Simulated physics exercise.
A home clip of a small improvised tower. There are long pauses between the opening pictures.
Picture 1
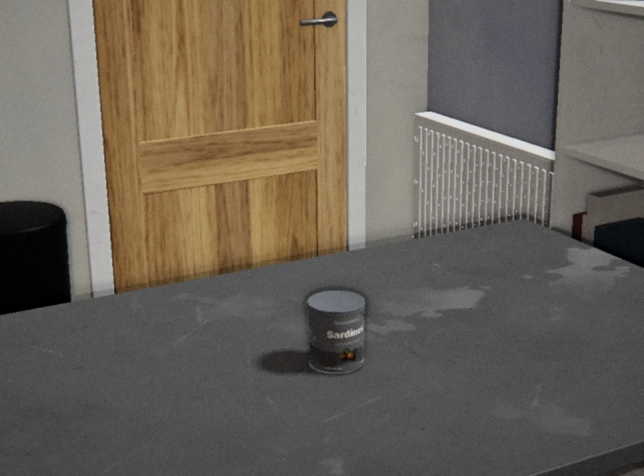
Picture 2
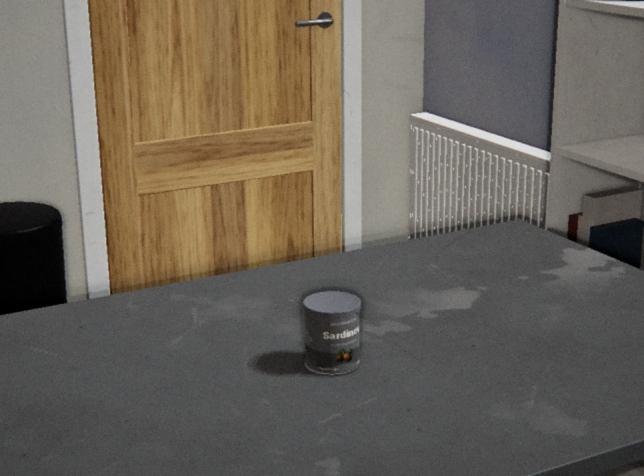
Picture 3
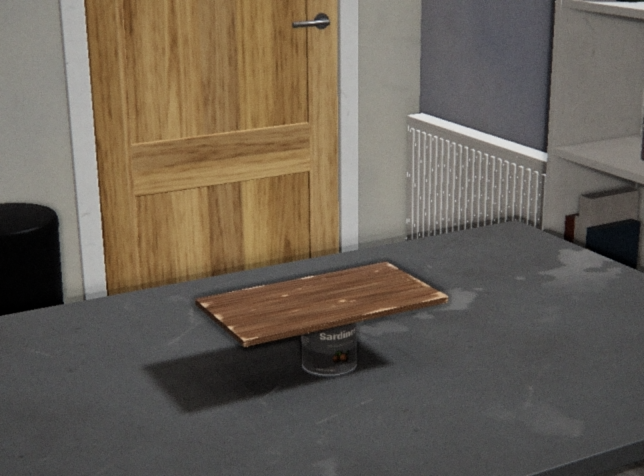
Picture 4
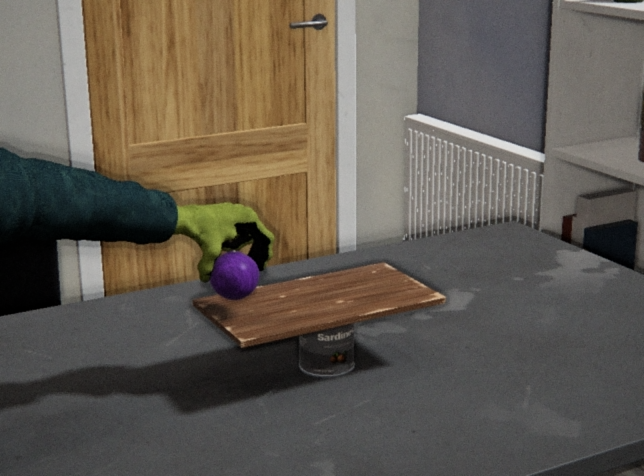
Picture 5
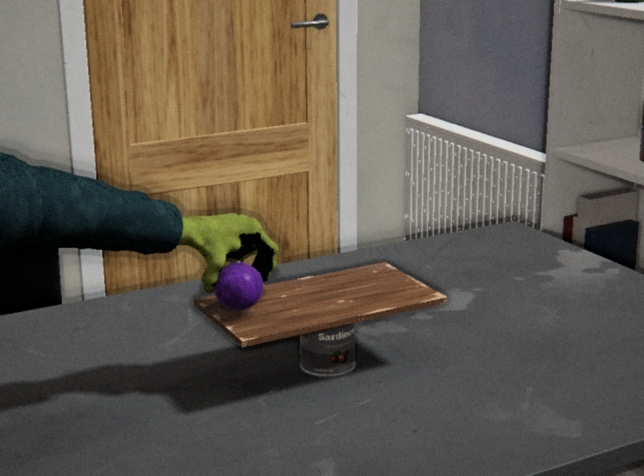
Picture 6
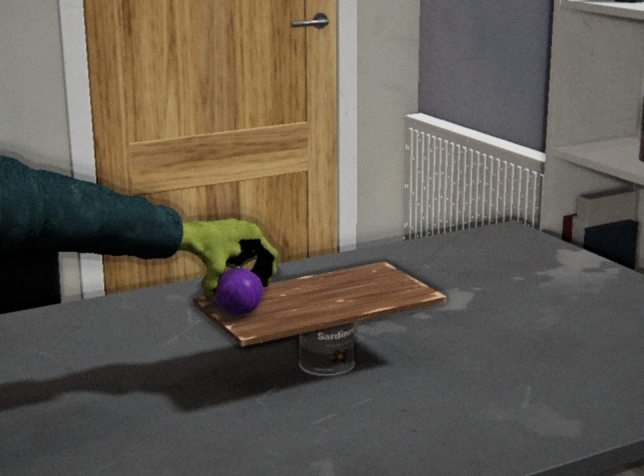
A gloved hand lowers a purple onion onto the left end of a brown board on a can.
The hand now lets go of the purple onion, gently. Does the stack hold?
In the end the stack loses its balance.
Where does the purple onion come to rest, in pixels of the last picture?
Near (121, 392).
Then, 0.40 s after the last picture, purple onion now fallen; brown board tipped 36° from how it was.
Then, 0.60 s after the last picture, brown board tipped 34° from how it was.
Then, 0.90 s after the last picture, brown board now fallen.
At rest, fallen, brown board and purple onion; grey tin in place. Seen from the same camera at the end, purple onion near (122, 392). The stack comes apart.
